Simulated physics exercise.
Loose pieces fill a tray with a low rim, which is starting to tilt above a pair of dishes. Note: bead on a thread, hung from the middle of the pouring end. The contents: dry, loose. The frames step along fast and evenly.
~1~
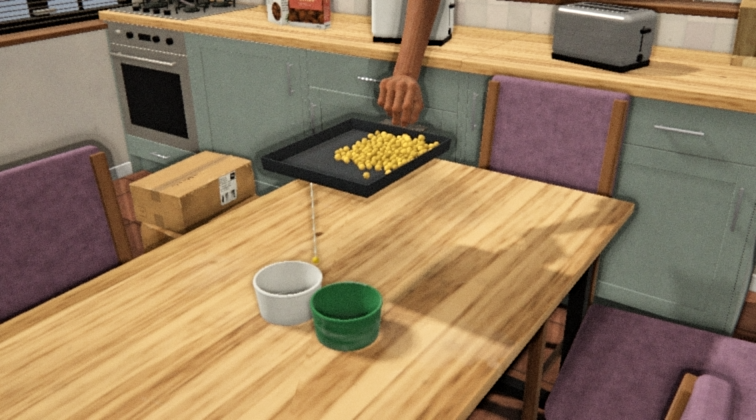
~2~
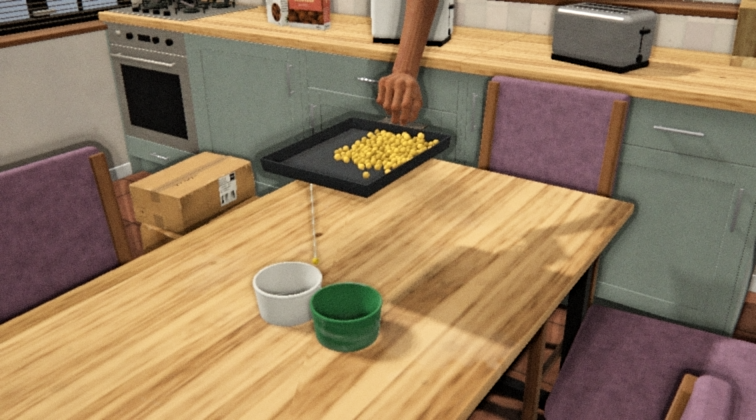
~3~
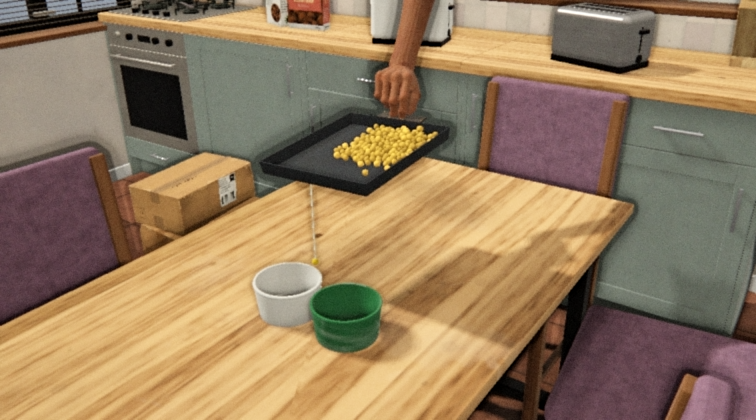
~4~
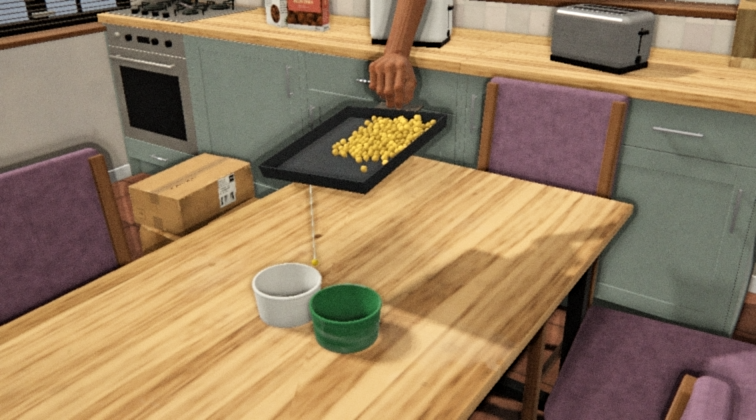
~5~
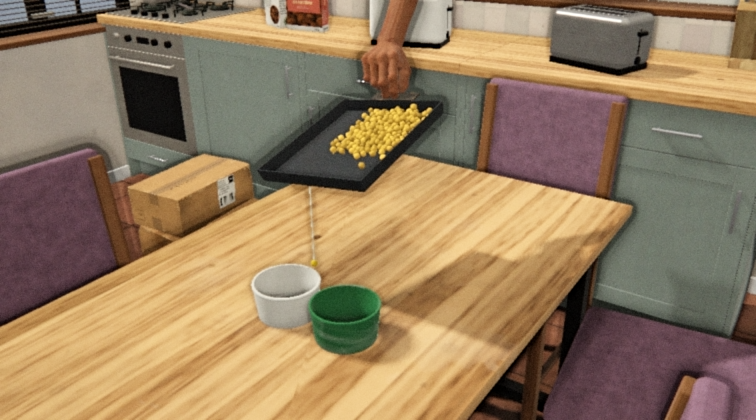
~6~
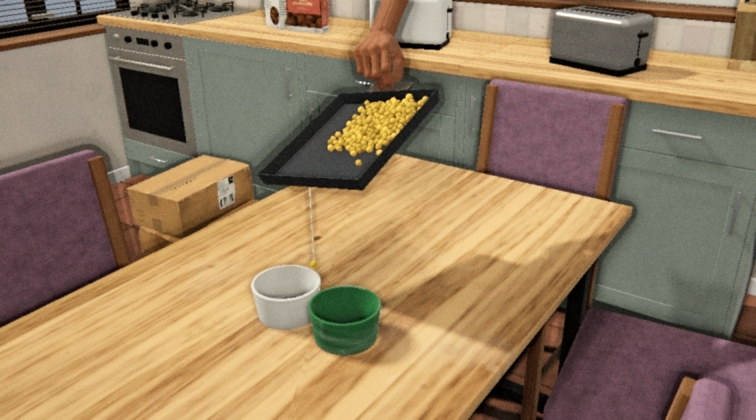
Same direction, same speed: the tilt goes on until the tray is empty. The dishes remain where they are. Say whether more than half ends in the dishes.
Most likely the dishes will collect not even half of it.
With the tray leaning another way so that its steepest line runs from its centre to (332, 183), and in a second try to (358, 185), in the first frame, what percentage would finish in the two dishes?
The first comes to 80 %, while the second comes to 40 %.
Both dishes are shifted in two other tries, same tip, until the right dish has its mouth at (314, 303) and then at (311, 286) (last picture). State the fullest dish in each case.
It comes out as the one to the left in the first try and the one to the left in the second.
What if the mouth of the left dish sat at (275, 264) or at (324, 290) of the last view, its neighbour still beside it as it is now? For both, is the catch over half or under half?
Result, first setup: A majority share; second setup: A minority share.
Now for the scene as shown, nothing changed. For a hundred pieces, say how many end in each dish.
The left dish keeps near 20 in a hundred, the right dish near 0 in a hundred.
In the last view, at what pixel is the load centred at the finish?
Centre at rest: Close to (254, 294).
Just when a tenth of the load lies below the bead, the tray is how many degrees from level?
Around 75°, give or take.
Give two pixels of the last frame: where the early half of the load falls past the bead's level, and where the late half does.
I'd place the first part at (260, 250) and the rest at (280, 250).
Just after the last frame, tray tipped steeply; almost all on the tray; about a tenth in the air.
A moment on, tray tipped past a quarter turn; roughly half on the tray; about a tenth in the left dish; roughly a third outside both; about a tenth in the air.
Further on, tray tipped past a quarter turn; roughly a quarter in the left dish; the larger part outside both.
When it is over, tray tipped past a quarter turn; not one in the right dish; roughly a quarter in the left dish; the larger part outside both.
